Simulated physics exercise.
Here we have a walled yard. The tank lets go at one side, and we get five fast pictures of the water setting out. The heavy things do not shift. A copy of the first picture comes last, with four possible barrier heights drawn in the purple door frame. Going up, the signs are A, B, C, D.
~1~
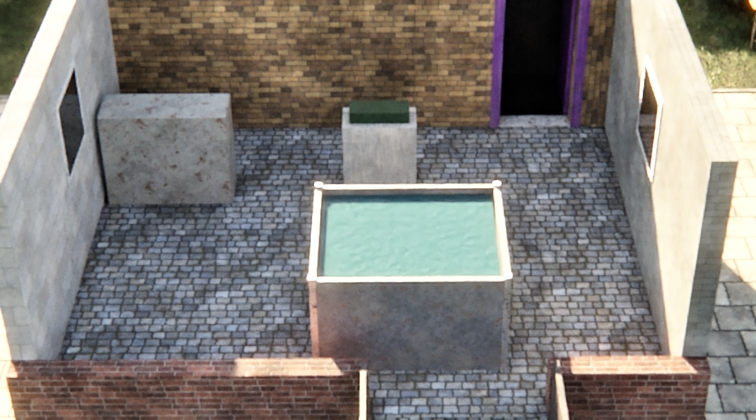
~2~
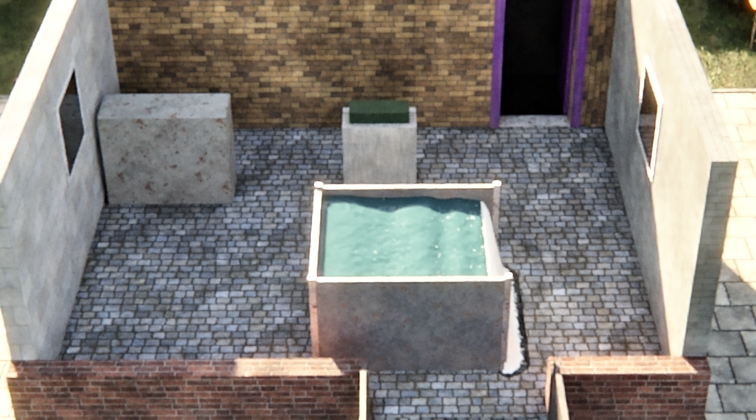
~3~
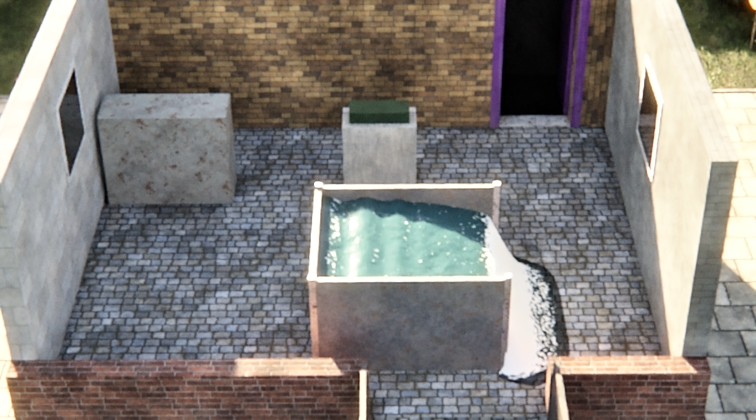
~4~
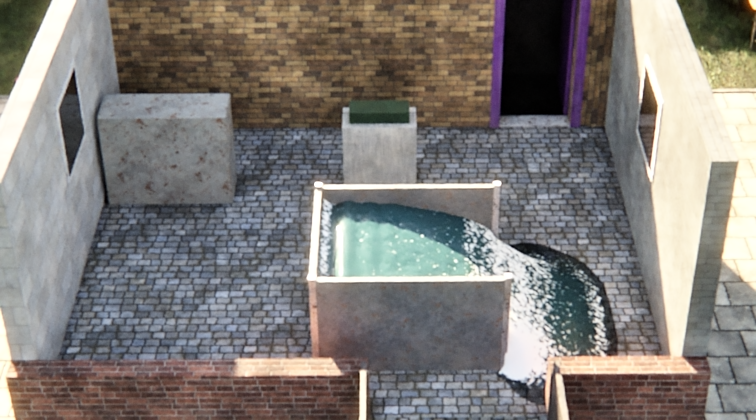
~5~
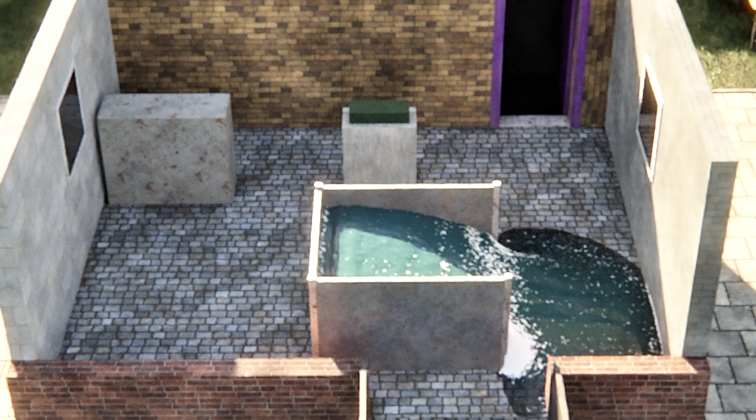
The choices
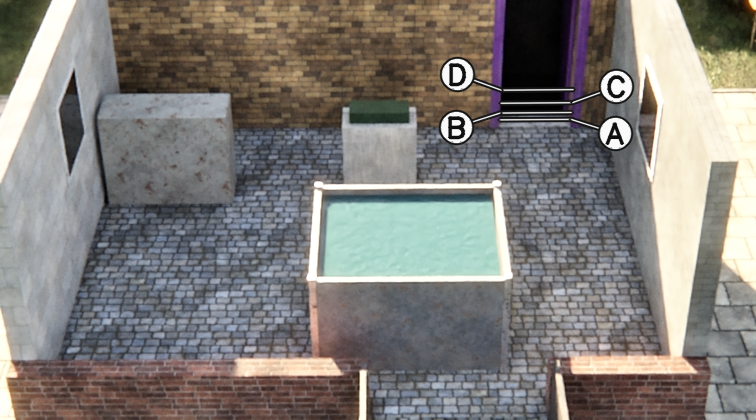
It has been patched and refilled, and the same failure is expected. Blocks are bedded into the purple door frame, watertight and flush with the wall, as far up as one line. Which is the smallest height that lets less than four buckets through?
The limit is C.
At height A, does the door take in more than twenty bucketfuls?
Yes.
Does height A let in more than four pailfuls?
Yes, that goes wrong.
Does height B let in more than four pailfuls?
Yes, that goes wrong.
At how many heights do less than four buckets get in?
Two.
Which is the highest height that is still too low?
That is height B.
In white, A at (535, 119); B at (535, 112); C at (536, 102); D at (537, 89); from the bottom up A, B, C, D.
Choosing A, dozens of bucketfuls pour in.
Choosing B, about 12 bucketfuls get in.
Choosing C, a bucket or two gets in.
Choosing D, nothing gets over.
